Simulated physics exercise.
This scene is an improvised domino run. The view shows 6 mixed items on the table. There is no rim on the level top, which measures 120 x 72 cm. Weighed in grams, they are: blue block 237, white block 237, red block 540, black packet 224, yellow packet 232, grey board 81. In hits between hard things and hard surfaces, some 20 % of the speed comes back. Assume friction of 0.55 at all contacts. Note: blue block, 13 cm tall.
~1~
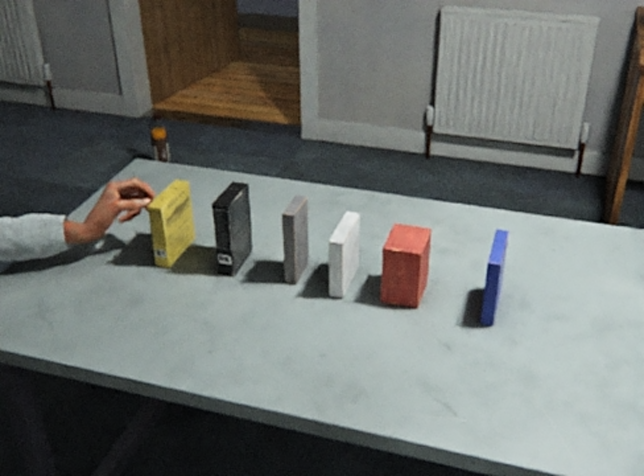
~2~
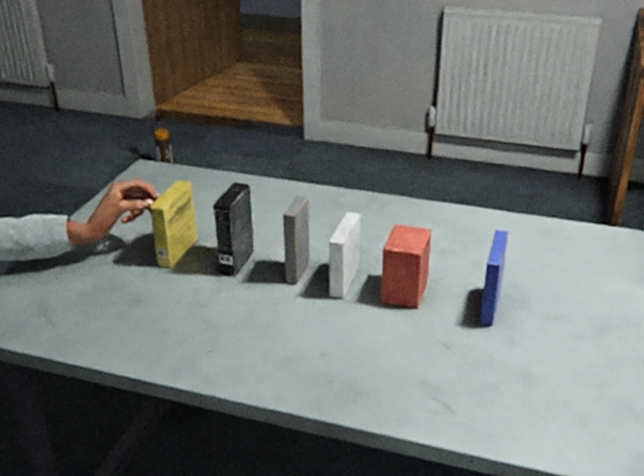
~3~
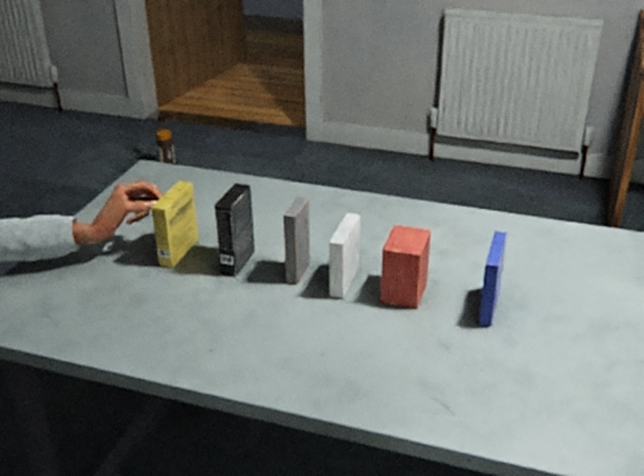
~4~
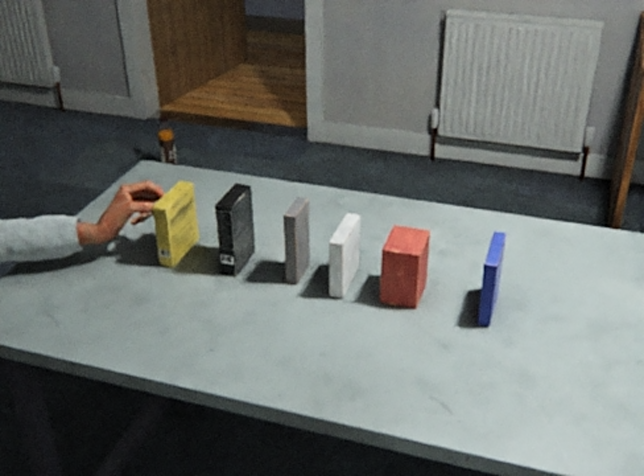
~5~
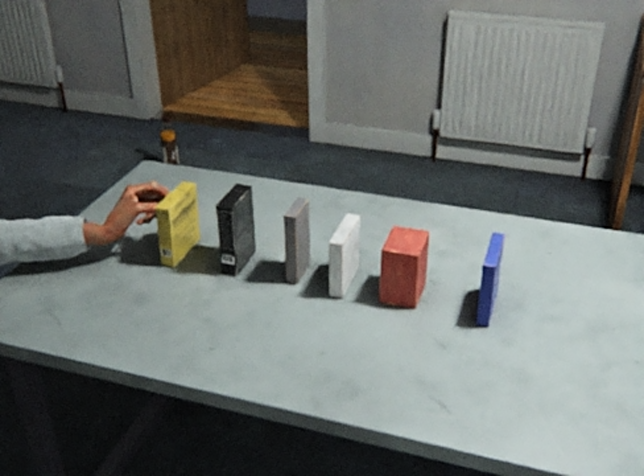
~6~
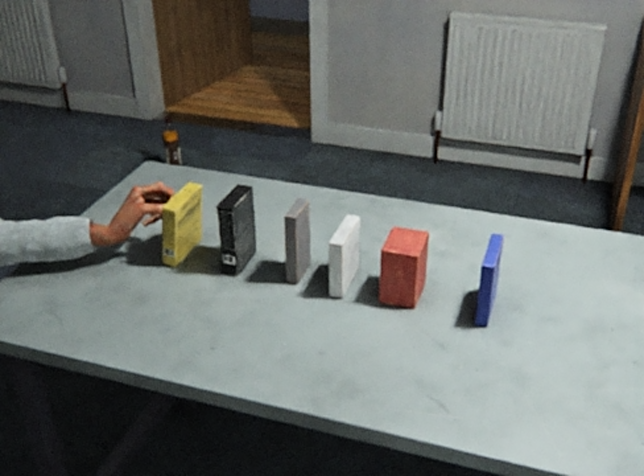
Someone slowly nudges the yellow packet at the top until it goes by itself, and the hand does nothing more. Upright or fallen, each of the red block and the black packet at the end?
At the end: Red block upright, black packet fallen.
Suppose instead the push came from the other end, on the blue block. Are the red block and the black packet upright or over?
The red block remains standing, and the black packet remains standing.
Then, 0.40 s past the last view, yellow packet 52° over; black packet at 7° to upright near (242, 230).
Then, 0.60 s past the last view, yellow packet 72° over; black packet at 49° to upright near (269, 241); grey board at 13° to upright.
Then, 0.80 s past the last view, yellow packet 75° over; black packet at 74° to upright near (280, 254); grey board at 50° to upright; white block at 35° to upright.
Finally, on their side or leaning hard on the table, white block, black packet and grey board; red block still in place (within 5 cm). Final places as that camera would see them, red block near (406, 267), black packet near (280, 255).
